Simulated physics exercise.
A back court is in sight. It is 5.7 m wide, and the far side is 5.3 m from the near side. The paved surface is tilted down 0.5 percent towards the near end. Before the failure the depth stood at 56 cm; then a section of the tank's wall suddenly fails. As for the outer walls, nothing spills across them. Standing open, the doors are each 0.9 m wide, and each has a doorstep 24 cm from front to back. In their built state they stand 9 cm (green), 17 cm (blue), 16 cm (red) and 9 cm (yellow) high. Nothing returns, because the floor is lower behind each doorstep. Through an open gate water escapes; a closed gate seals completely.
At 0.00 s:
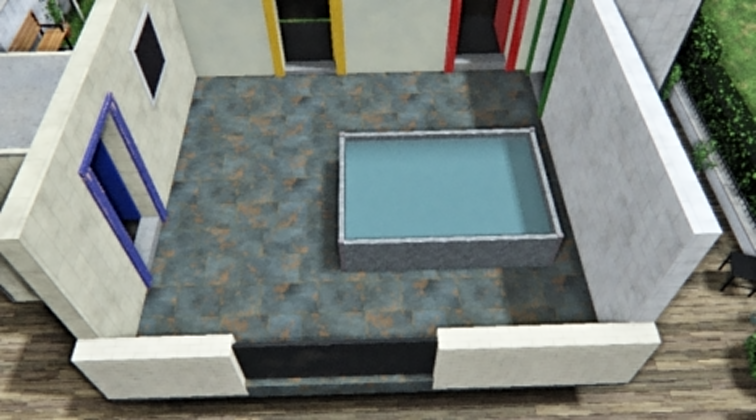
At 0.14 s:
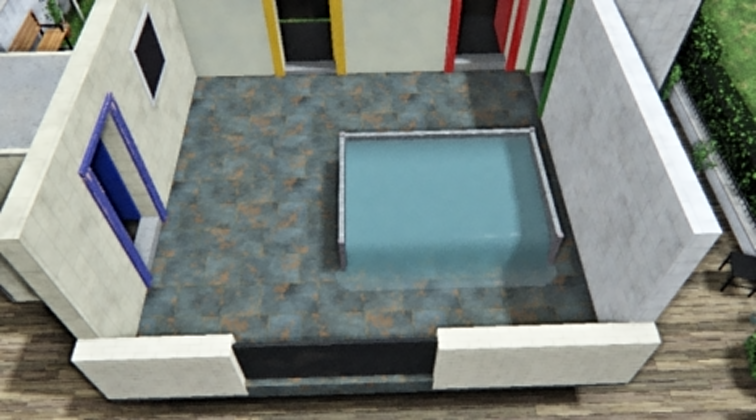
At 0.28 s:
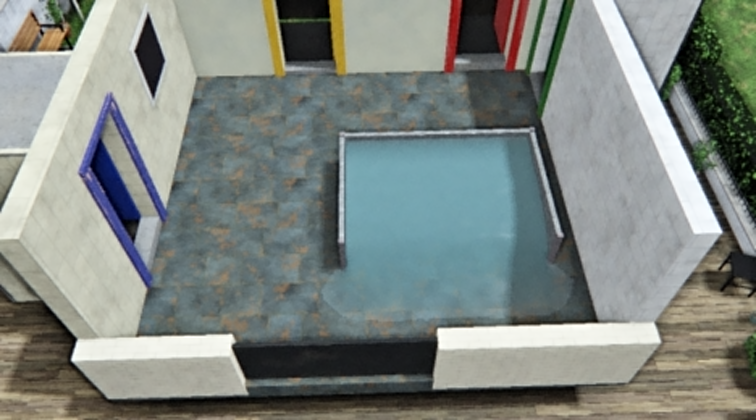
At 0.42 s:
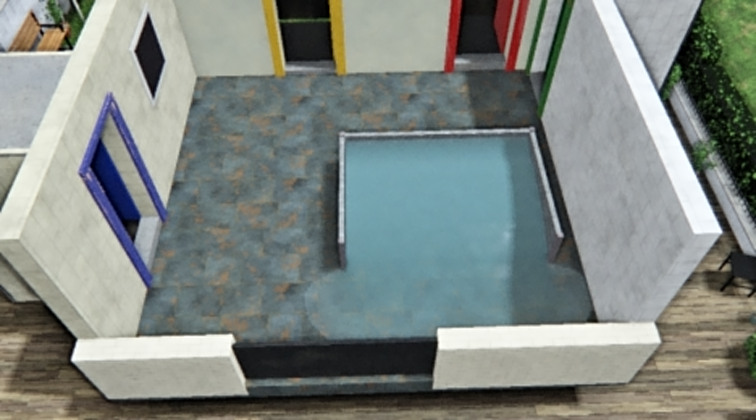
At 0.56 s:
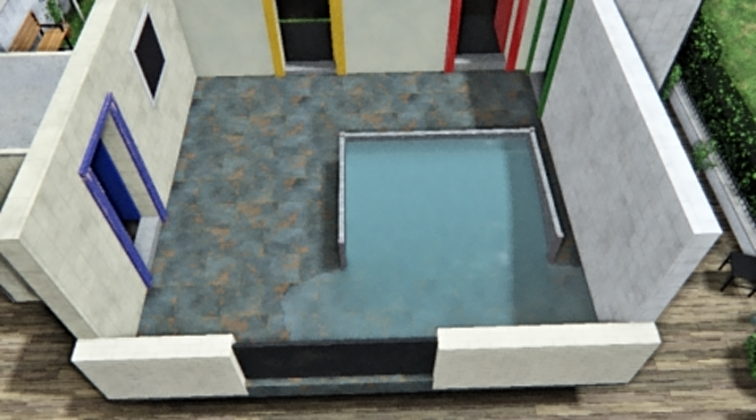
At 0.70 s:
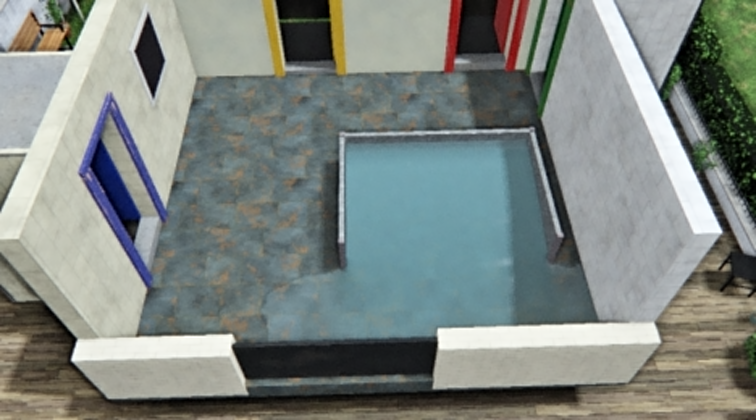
Water pours from a raised rectangular tank as its near side disappears, spreading across the mottled floor of a walled court towards the low front wall, then creeping left along it, while the blue, yellow and red doorways stay dry.
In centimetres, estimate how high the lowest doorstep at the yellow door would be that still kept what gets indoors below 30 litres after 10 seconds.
It comes to roughly 6.5 cm.
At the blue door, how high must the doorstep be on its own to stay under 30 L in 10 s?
Blue - roughly 11.0 cm.
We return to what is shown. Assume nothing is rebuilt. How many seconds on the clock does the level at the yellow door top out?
Peak time: About 5.0 s.
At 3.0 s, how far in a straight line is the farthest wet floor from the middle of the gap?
4.4 m.
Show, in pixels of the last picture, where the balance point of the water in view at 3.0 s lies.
(407, 270) or so.
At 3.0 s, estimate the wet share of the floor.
Close to 50 per cent of it is wet.
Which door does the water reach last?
Yellow.
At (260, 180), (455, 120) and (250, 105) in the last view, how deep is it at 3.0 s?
In that order: 0, 0 and 0 cm.
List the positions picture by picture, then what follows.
In the first picture, the tank at (443, 186) is whole and still, 56 cm deep; the yellow door at (305, 24) is dry.
In the second picture, the front is at (348, 285), 0.3 m from the gap at (447, 258); 0.5 m2 of floor is wet, 56 cm left at the back.
In the third picture, the gap is at (447, 259), the front 0.7 m out at (353, 313); the back of the tank holds 56 cm.
In the fourth picture, the gap is at (447, 259), the front 1.2 m out at a hidden place; the back of the tank holds 55 cm.
In the fifth picture, the front is at a hidden place, 1.4 m from the gap at (447, 259); 4.4 m2 of floor is wet, 49 cm left at the back.
In the sixth picture, water pours out at (447, 260) and has run 1.5 m, to a hidden place; about 12 cm deep outside, 47 cm at the back; 4.1 m in a straight line remain to the yellow door at (305, 24).
After 1.4 s water covers 20 % of the floor, deepest (50 cm) near (599, 356); it has not reached the yellow door.
After 3.0 s water covers 50 % of the floor, deepest (31 cm) near (160, 369); it has not reached the yellow door.
After 10.0 s water covers 100 % of the floor, deepest (18 cm) near (524, 78); 9 cm at the yellow door, 9 litres in over its 9 cm doorstep.
At the yellow door as built, the water arrived by 4.7 s and peaked near 12 cm at 5.0 s.
With a doorstep of 5.5 cm, 46 litres would have come in within the 10 s; with 7.5 cm, 20 litres. So under 30 litres takes about 6.5 cm.
